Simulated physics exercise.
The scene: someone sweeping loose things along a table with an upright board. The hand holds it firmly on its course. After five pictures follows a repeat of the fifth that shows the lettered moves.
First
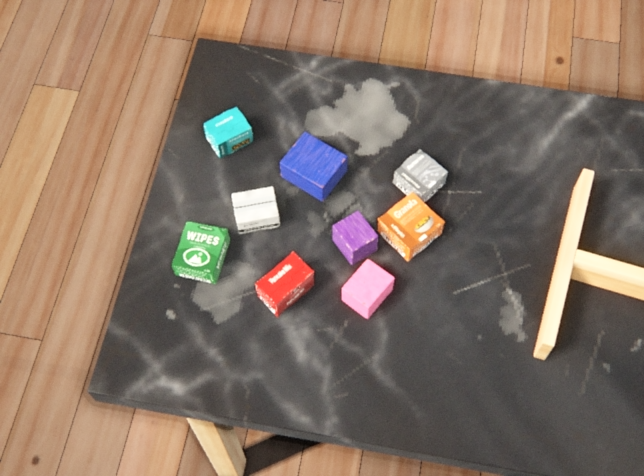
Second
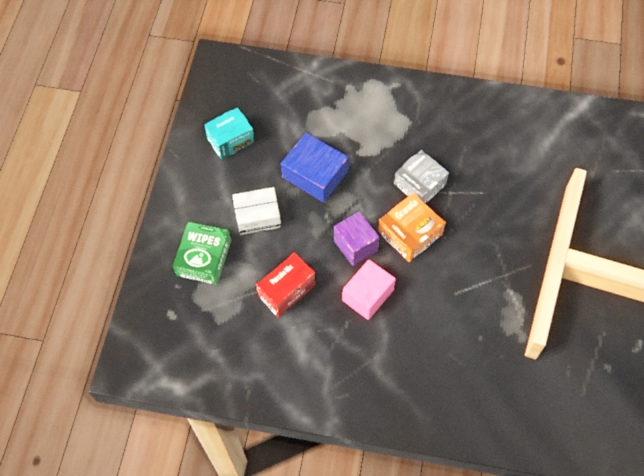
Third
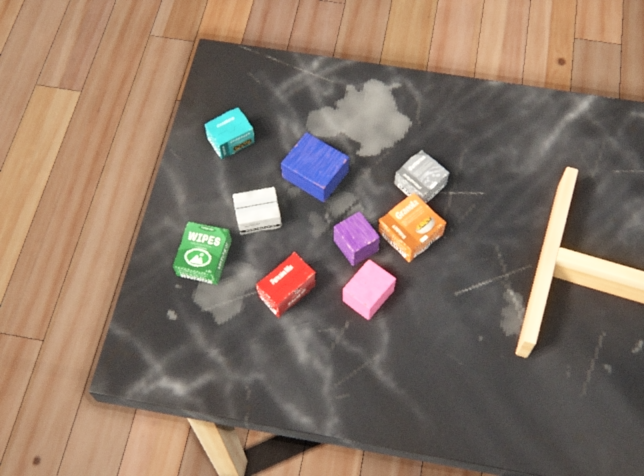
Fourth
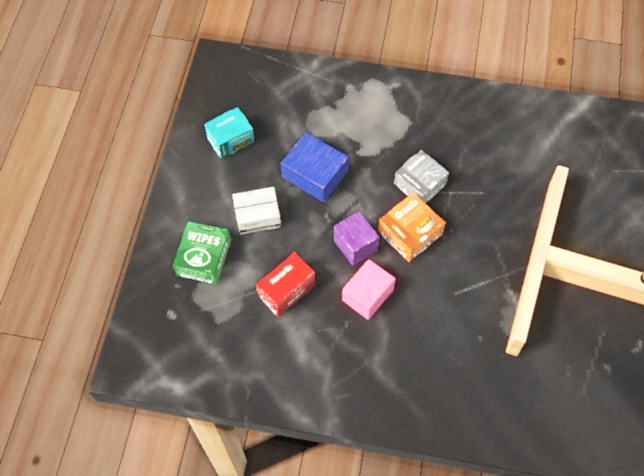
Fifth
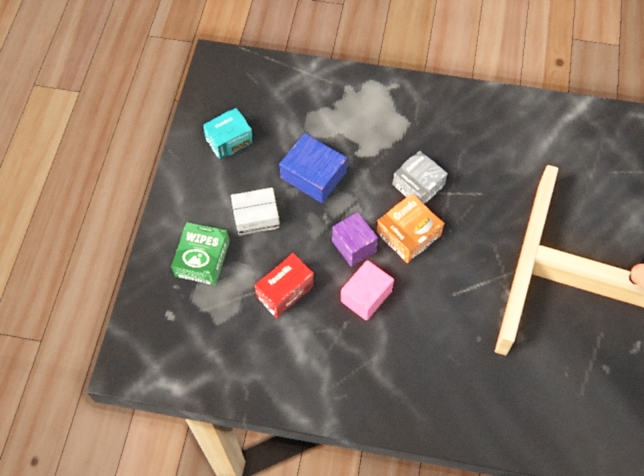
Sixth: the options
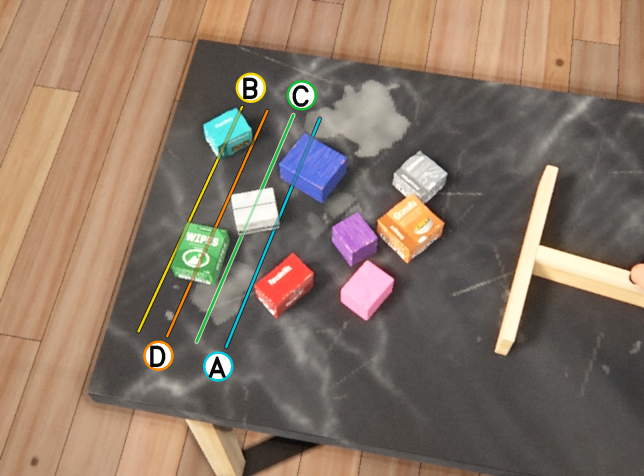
A wooden board slid steadily left across a dark marbled table toward a loose cluster of small colourful boxes, which stayed still, and a fingertip showed on its handle at the right edge.
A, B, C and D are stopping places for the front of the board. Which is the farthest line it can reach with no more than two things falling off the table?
At D, and not beyond.
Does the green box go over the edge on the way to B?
Yes.
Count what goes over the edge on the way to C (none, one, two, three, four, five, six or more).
The count is none.
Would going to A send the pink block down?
By then, no.
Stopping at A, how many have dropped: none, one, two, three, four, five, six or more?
The count is none.
On the copy, A at (276, 225); B at (194, 212); C at (248, 221); D at (220, 216).
On D. First, board (418, 230); grey box (406, 178); purple block (347, 242).
Then, board (307, 212); turquoise packet (220, 132); white box (236, 207).
Finally, board (221, 199); turquoise packet over the edge; green box over the edge; two fallen.
By contrast, A is within the limit but short; B drops five; C is within the limit but short.
